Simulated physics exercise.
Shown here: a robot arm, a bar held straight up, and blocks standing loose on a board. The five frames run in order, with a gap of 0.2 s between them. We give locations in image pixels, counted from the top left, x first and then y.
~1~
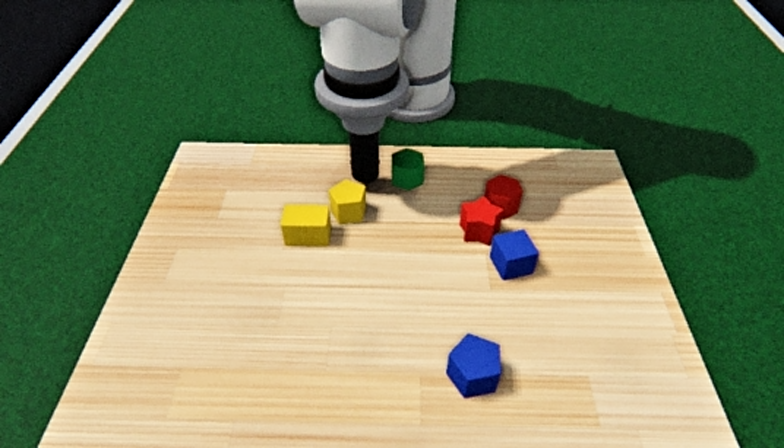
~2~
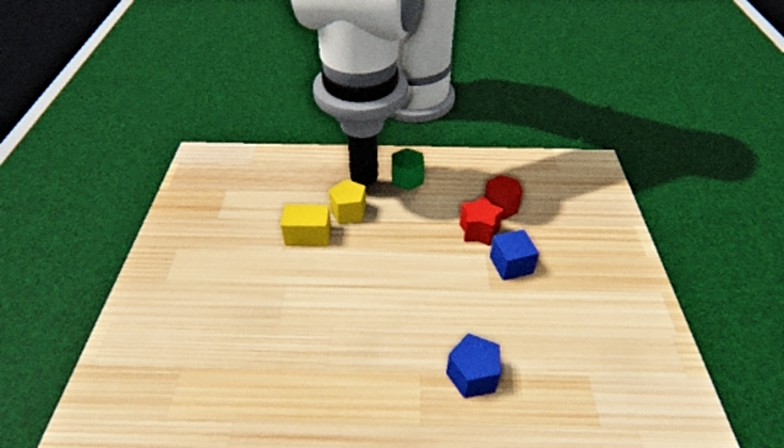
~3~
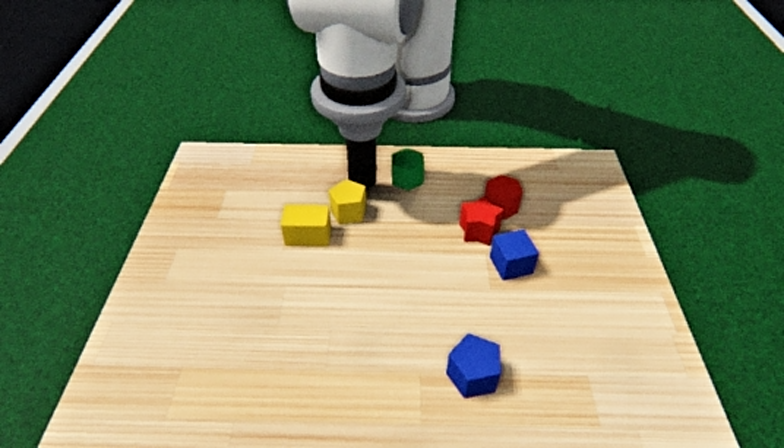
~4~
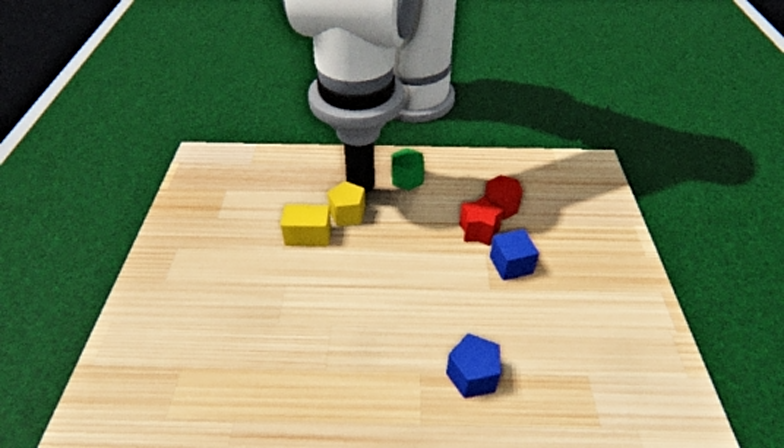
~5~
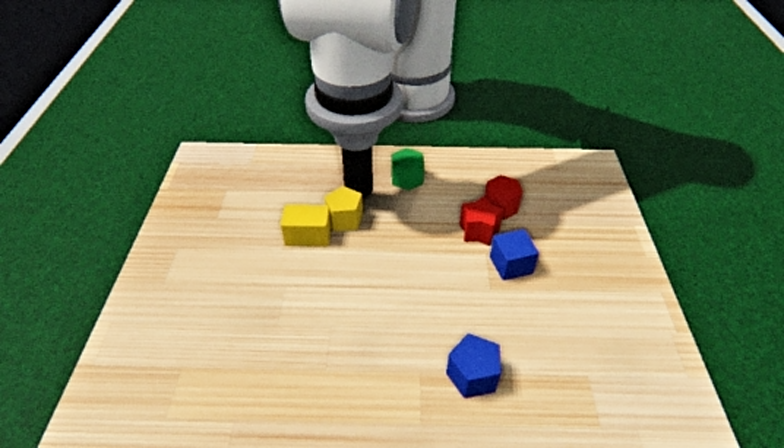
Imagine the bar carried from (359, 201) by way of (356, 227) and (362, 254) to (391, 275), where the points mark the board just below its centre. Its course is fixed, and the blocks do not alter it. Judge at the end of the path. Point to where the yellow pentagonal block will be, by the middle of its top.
It should be at about (330, 245).
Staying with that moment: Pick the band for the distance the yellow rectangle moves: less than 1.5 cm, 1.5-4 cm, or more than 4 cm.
That block covers between 1.5 and 4 cm.
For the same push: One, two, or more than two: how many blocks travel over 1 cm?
I expect two blocks to be moved by more than 1 cm.
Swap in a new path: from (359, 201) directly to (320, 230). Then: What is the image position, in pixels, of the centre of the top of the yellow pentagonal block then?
The answer is (332, 230).
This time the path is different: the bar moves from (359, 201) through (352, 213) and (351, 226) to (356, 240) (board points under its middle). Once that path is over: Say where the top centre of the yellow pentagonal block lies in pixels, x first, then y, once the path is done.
The answer is (333, 239).
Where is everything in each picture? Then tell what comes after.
In the first picture, tip of the bar (365, 175), middles of tops, yellow rectangle (305, 214), yellow pentagonal block (348, 191), green six-sided block (408, 158).
In the second picture, bar (364, 178), nothing pushed.
In the third picture, bar (363, 181), nothing pushed.
In the fourth picture, bar (361, 185), yellow pentagonal block (346, 194).
In the fifth picture, bar (359, 190), yellow rectangle (305, 214), yellow pentagonal block (343, 199), green six-sided block (408, 158).
What follows on the original path. One third of the way, bar (355, 217); yellow rectangle (294, 224), turned 50° clockwise; yellow pentagonal block (337, 227).
Two thirds of the way, bar (362, 244); yellow rectangle (292, 226), turned 60° clockwise; yellow pentagonal block (330, 245), turned 30° clockwise.
At the end, bar (391, 265); yellow rectangle (292, 226), turned 60° clockwise; yellow pentagonal block (330, 245), turned 30° clockwise; green six-sided block unmoved.
